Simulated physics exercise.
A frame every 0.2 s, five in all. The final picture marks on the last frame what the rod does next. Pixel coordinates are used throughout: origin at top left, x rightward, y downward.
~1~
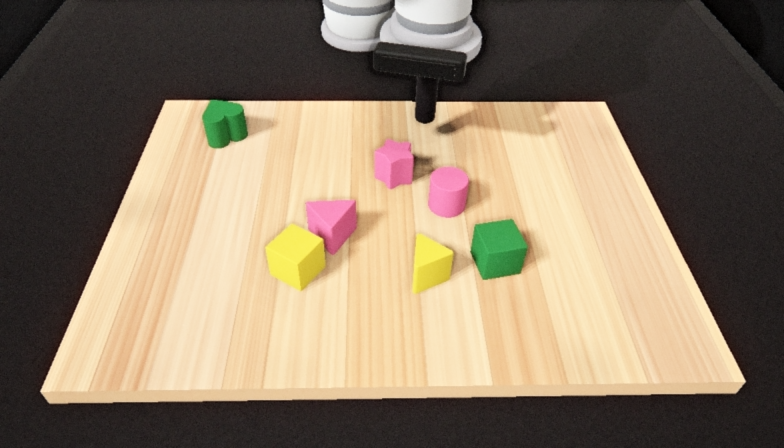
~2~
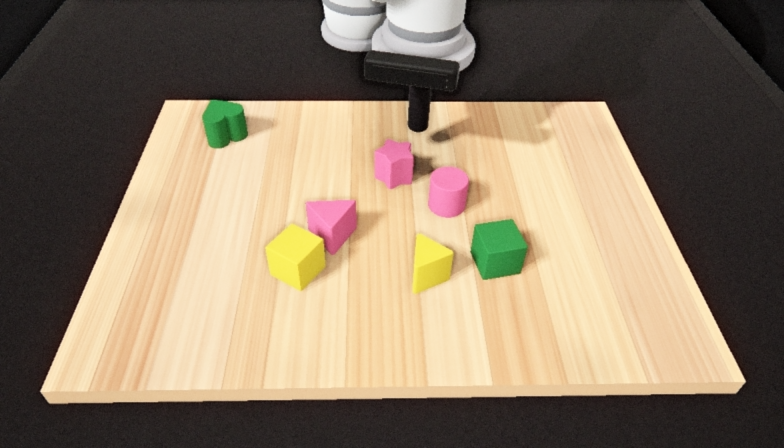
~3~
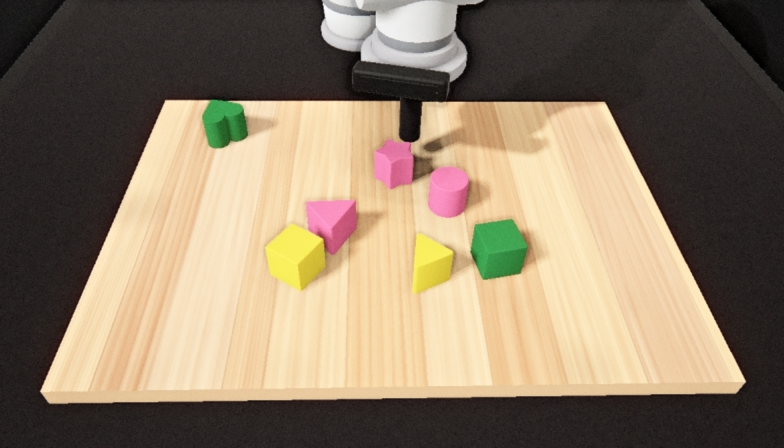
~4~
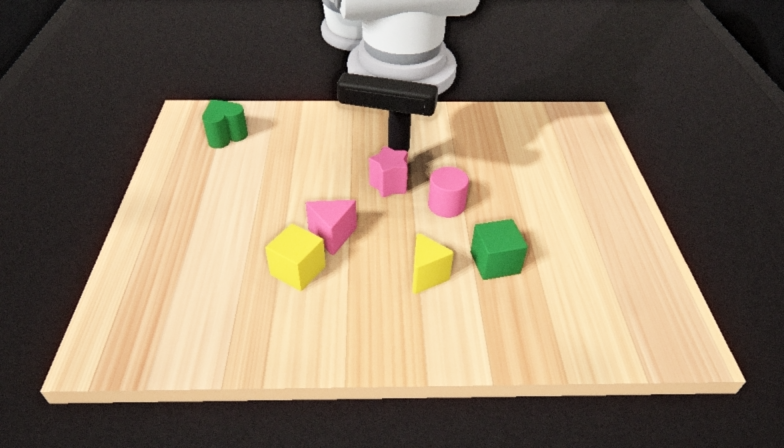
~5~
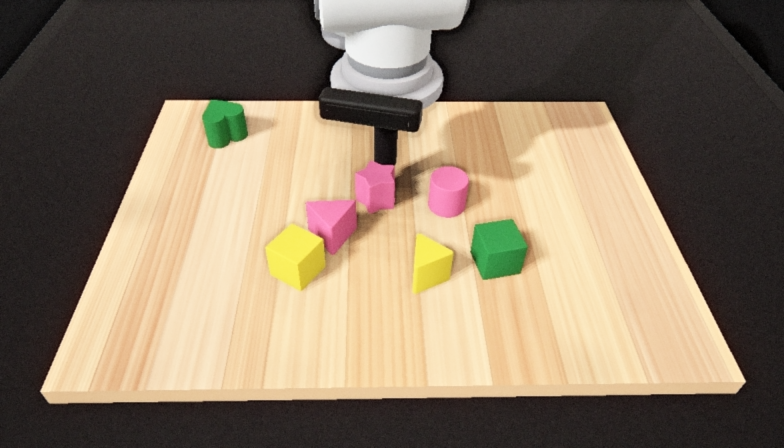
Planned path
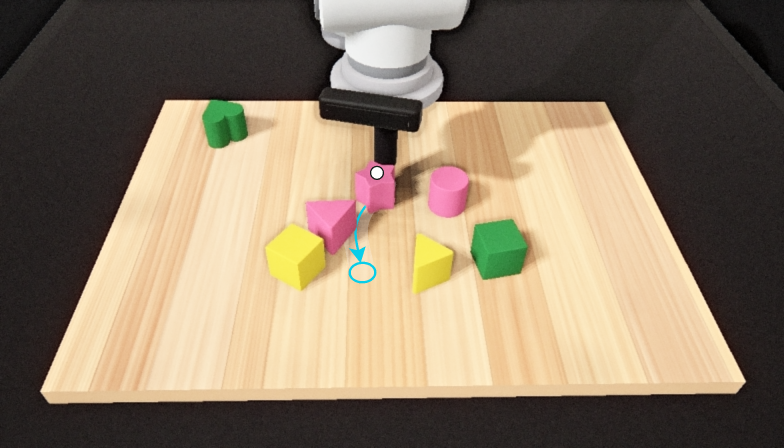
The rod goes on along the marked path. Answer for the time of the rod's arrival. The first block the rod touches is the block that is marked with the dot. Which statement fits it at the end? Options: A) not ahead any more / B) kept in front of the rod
B: Kept in front of the rod.
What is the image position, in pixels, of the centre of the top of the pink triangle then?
At the end it should sit near (325, 228).
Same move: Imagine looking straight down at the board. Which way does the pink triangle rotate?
Spins clockwise.
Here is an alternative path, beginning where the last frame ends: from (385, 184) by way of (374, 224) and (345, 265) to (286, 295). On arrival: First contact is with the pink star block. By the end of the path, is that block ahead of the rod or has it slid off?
It will get left beside or behind the rod.
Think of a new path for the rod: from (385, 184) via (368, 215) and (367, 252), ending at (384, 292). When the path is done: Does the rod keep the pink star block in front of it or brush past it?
By then it is in front of the rod.
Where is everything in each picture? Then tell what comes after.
In the first picture, tip of the rod at (425, 119), middles of tops, yellow four-sided block at (294, 243), pink triangle at (331, 209), pink star block at (395, 150), yellow triangle at (429, 250).
In the second picture, rod at (418, 128), nothing pushed.
In the third picture, rod at (409, 138), nothing pushed.
In the fourth picture, rod at (399, 150), pink star block at (390, 158).
In the fifth picture, rod at (385, 164), yellow four-sided block at (294, 243), pink triangle at (331, 209), pink star block at (377, 173), yellow triangle at (429, 250).
The line goes from (385, 184) by way of (364, 208) and (356, 238) to (363, 272); the dot is on the pink star block.
What follows on the original path. One third of the way, rod at (363, 188); pink triangle at (326, 214), turned 25° clockwise; pink star block at (362, 200), turned 15° anticlockwise.
Two thirds of the way, rod at (355, 219); yellow four-sided block at (286, 247); pink triangle at (325, 228), turned 80° clockwise; pink star block at (365, 231), turned 40° anticlockwise.
At the end, rod at (362, 252); yellow four-sided block at (286, 247); pink triangle at (325, 228), turned 80° clockwise; pink star block at (374, 266), turned 45° anticlockwise; yellow triangle unmoved.
